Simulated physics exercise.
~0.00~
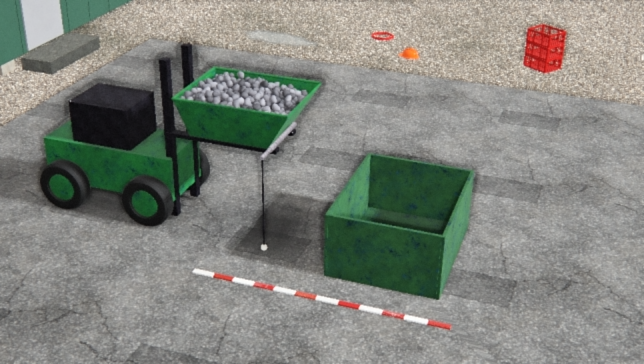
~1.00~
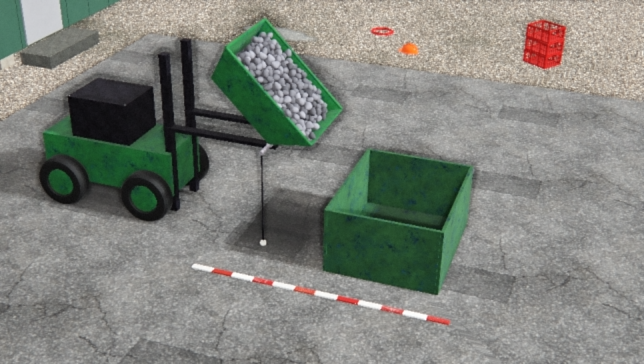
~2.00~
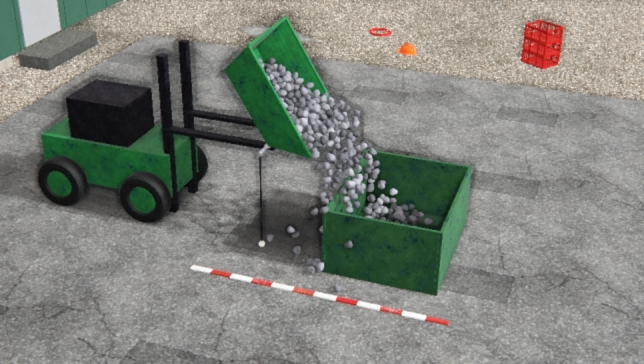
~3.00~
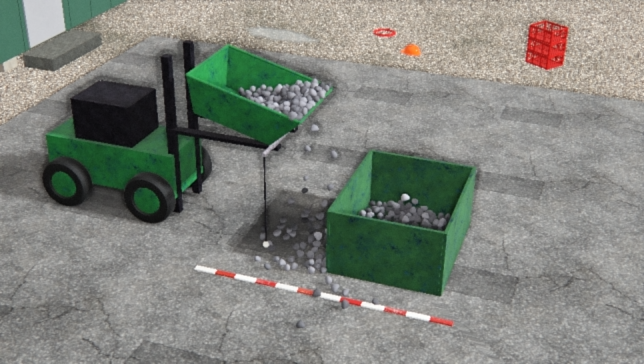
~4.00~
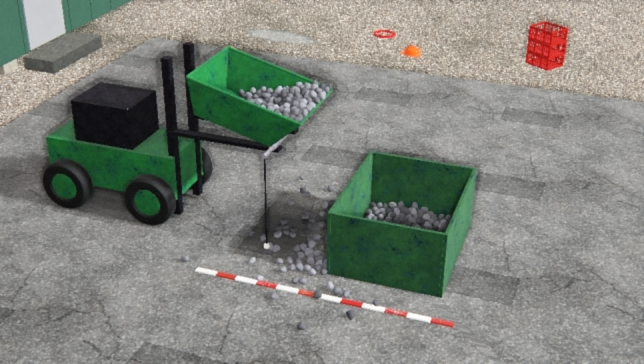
A green fork truck with a black block on top stands at the left of a cracked grey yard, seen from above, holding up a green skip of grey stones. An open green bin sits to its right, behind a red and white striped staff, with gravel, an orange object and a red crate beyond. The skip tips steeply to the right, and stones pour over its lower edge into the bin and onto the ground before it. The skip then swings partly back and stays slightly tilted. About half the stones remain in it, many lie in the bin, and some are scattered on the ground.
